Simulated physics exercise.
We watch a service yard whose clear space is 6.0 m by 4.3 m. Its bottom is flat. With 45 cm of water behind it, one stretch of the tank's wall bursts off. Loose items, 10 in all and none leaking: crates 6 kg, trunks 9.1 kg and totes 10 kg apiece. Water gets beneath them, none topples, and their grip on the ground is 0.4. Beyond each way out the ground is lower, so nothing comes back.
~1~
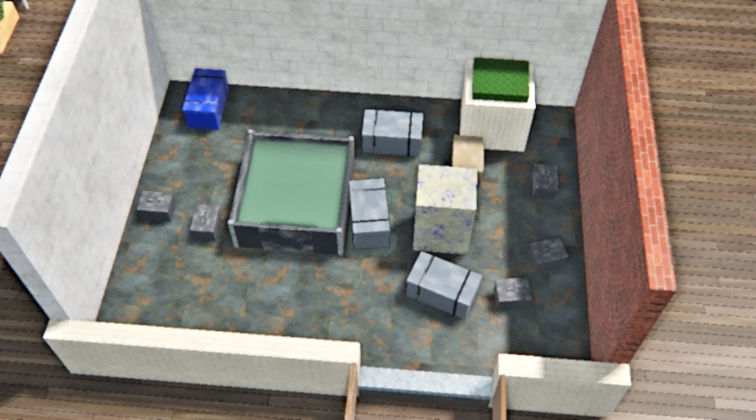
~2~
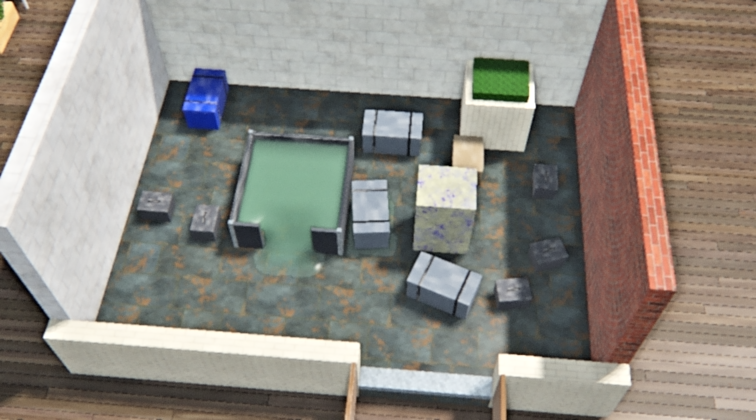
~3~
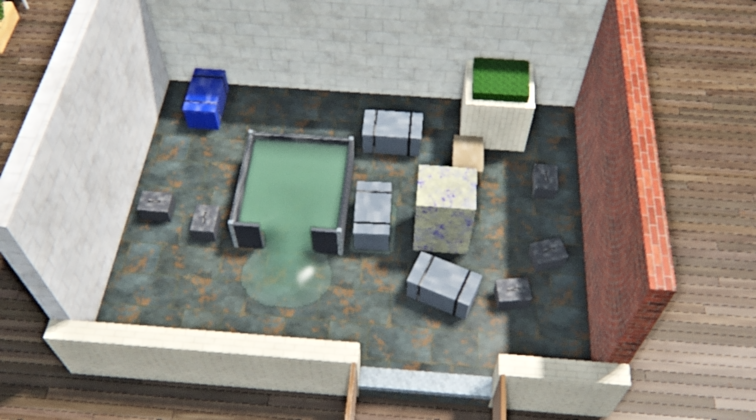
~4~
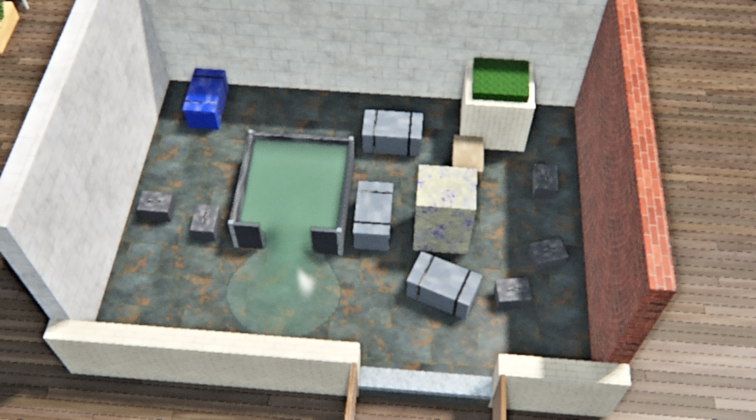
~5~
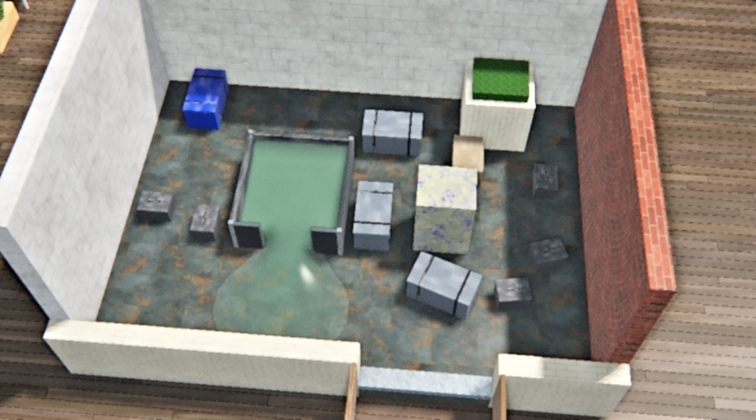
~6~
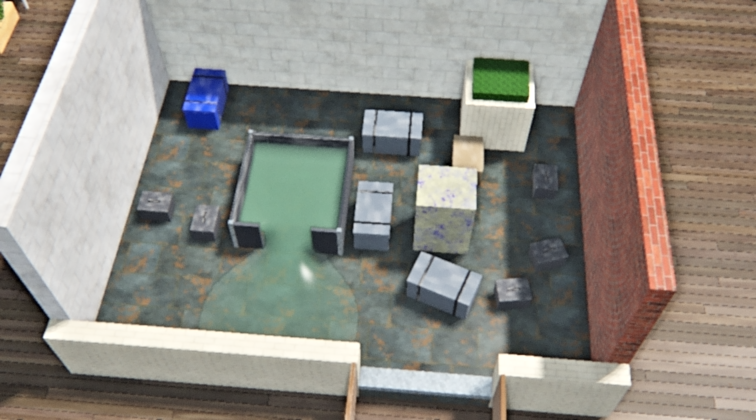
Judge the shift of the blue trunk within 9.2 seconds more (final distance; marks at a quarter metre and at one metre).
The blue trunk slides a little.
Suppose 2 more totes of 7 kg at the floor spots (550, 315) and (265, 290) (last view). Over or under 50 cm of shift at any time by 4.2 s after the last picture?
In that order: Short of it, more.
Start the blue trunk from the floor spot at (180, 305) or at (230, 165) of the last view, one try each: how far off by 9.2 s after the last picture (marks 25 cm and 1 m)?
In that order: It ends far away; it slides a little.
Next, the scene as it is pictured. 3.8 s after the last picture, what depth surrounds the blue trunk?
About 1 cm.
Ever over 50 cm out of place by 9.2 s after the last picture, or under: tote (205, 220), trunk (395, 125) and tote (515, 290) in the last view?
In turn: Less, under, under.
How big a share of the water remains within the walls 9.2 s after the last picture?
About 86 per cent.
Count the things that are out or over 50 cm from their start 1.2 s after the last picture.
I count 0.
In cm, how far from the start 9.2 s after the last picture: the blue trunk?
About 80 cm.
Then, 1.2 s after the last picture the blue trunk is near (204, 89), 0.0 m from its start, aground; 0 of 10 are out; 0 afloat.
Then, 3.8 s after the last picture the blue trunk is near (204, 89), 0.0 m from its start, aground; 0 of 10 are out; 0 afloat.
Then, 6.2 s after the last picture the blue trunk is near (221, 92), 0.3 m from its start, afloat; 0 of 10 are out; 2 afloat.
Then, 9.2 s after the last picture the blue trunk is near (253, 99), 0.7 m from its start, afloat; 0 of 10 are out; 2 afloat.
